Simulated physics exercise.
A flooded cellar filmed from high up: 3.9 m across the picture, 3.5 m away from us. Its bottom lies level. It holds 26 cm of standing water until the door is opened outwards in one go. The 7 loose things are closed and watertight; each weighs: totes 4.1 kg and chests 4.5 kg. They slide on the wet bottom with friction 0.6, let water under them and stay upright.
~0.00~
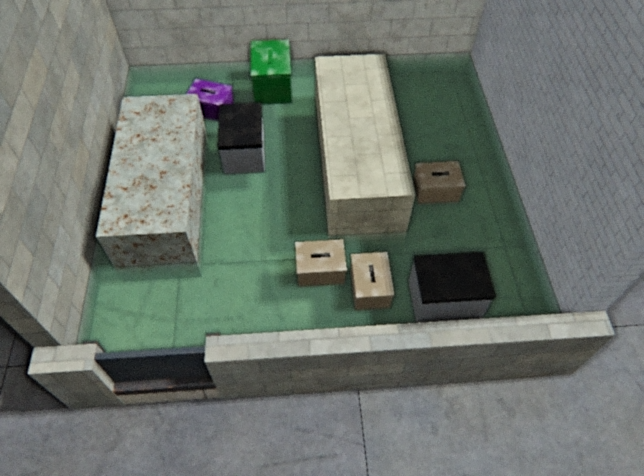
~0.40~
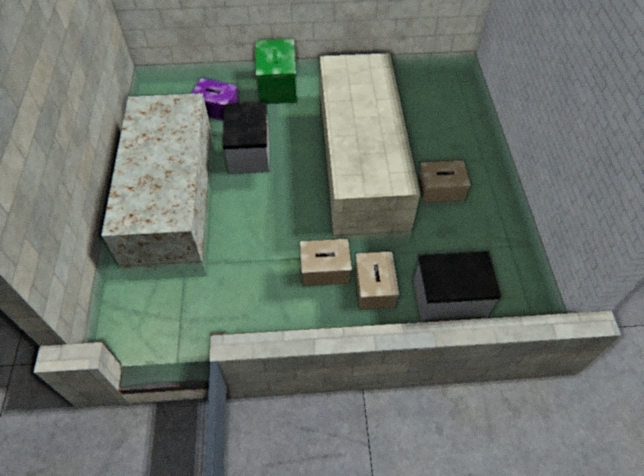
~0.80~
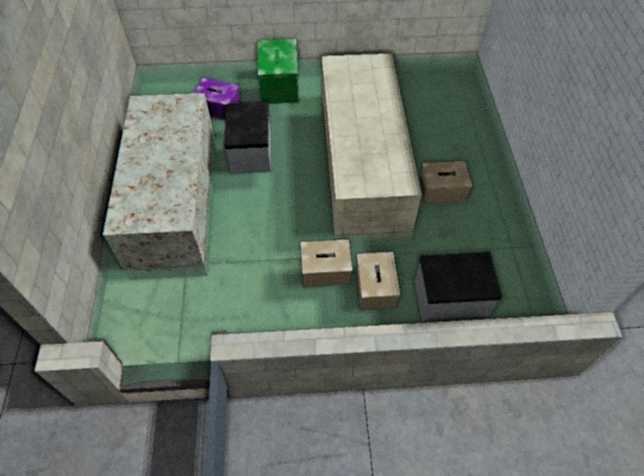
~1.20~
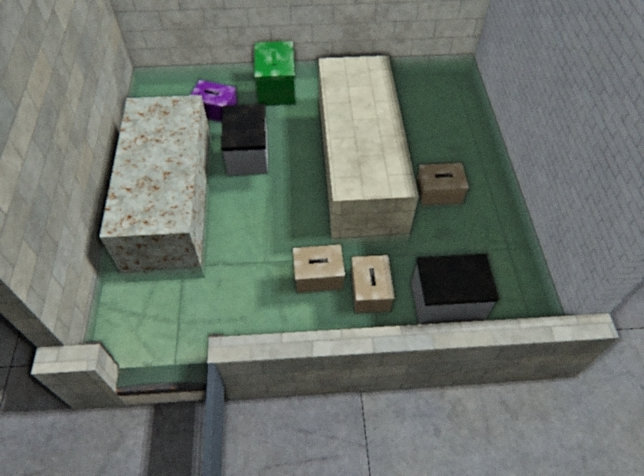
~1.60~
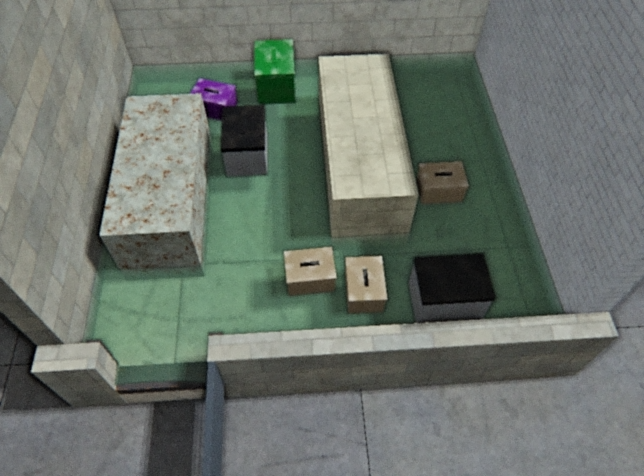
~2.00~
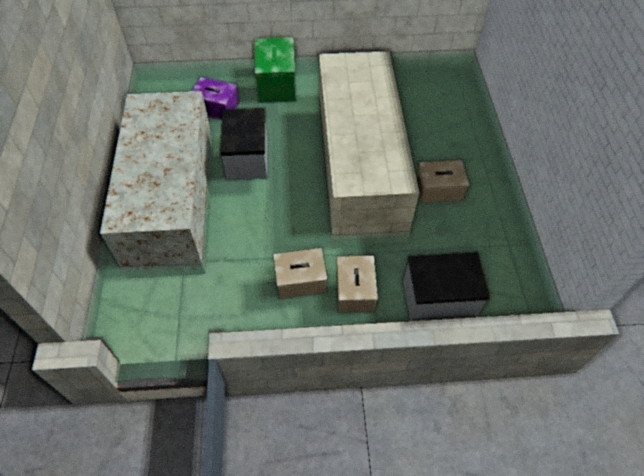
A small gate in the low front wall of a flooded cellar swung open, then two tan boxes slid slowly left, and the black-topped block beside them shifted slightly left too.
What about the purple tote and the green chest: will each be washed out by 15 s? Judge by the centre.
Purple tote stays inside; green chest is kept in.
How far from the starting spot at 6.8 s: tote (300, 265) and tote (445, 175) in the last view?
In that order: Gone out, 60 cm.
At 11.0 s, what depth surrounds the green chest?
Roughly 17 cm.
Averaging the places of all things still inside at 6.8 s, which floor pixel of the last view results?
At about (289, 208).
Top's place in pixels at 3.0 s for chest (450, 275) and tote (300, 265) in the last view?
Around (423, 282) and (260, 285).
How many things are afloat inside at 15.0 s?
I count 3.
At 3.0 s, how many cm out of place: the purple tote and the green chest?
Roughly 20 and 10 cm by then.
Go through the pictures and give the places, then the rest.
In the first frame, the purple tote at (208, 92) floats; the green chest at (270, 57) floats; 26 cm deep round most things; 0 of 7 have shifted.
In the second frame, the purple tote at (213, 91), afloat; the green chest at (275, 56), afloat; about 2900 L in view; 0 of 7 have shifted.
In the third frame, the purple tote at (215, 91) floats; the green chest at (277, 56), afloat; about 2850 L in view; 0 of 7 have shifted.
In the fourth frame, the purple tote at (212, 93) floats; the green chest at (274, 58), afloat; about 2810 L in view; 1 of 7 have shifted.
In the fifth frame, the purple tote at (212, 91) floats; the green chest at (274, 57), afloat; about 2770 L in view; 2 of 7 have shifted.
In the sixth frame, the purple tote at (213, 90) floats; the green chest at (275, 55) floats; about 2720 L in view; 4 of 7 have shifted.
After 3.0 s the purple tote is near (218, 101), 0.2 m from its start, afloat; the green chest is near (273, 64), 0.1 m from its start, afloat; 0 of 7 are out; 7 afloat.
After 6.8 s the purple tote is near (220, 103), 0.2 m from its start, afloat; the green chest is near (256, 83), 0.4 m from its start, afloat; 2 of 7 are out; 5 afloat.
After 11.0 s the purple tote is near (227, 136), 0.6 m from its start, afloat; the green chest is near (268, 116), 0.8 m from its start, afloat; 2 of 7 are out; 5 afloat.
After 15.0 s the purple tote is near (221, 162), 0.9 m from its start, afloat; the green chest is near (282, 134), 1.0 m from its start, afloat; 4 of 7 are out; 3 afloat.
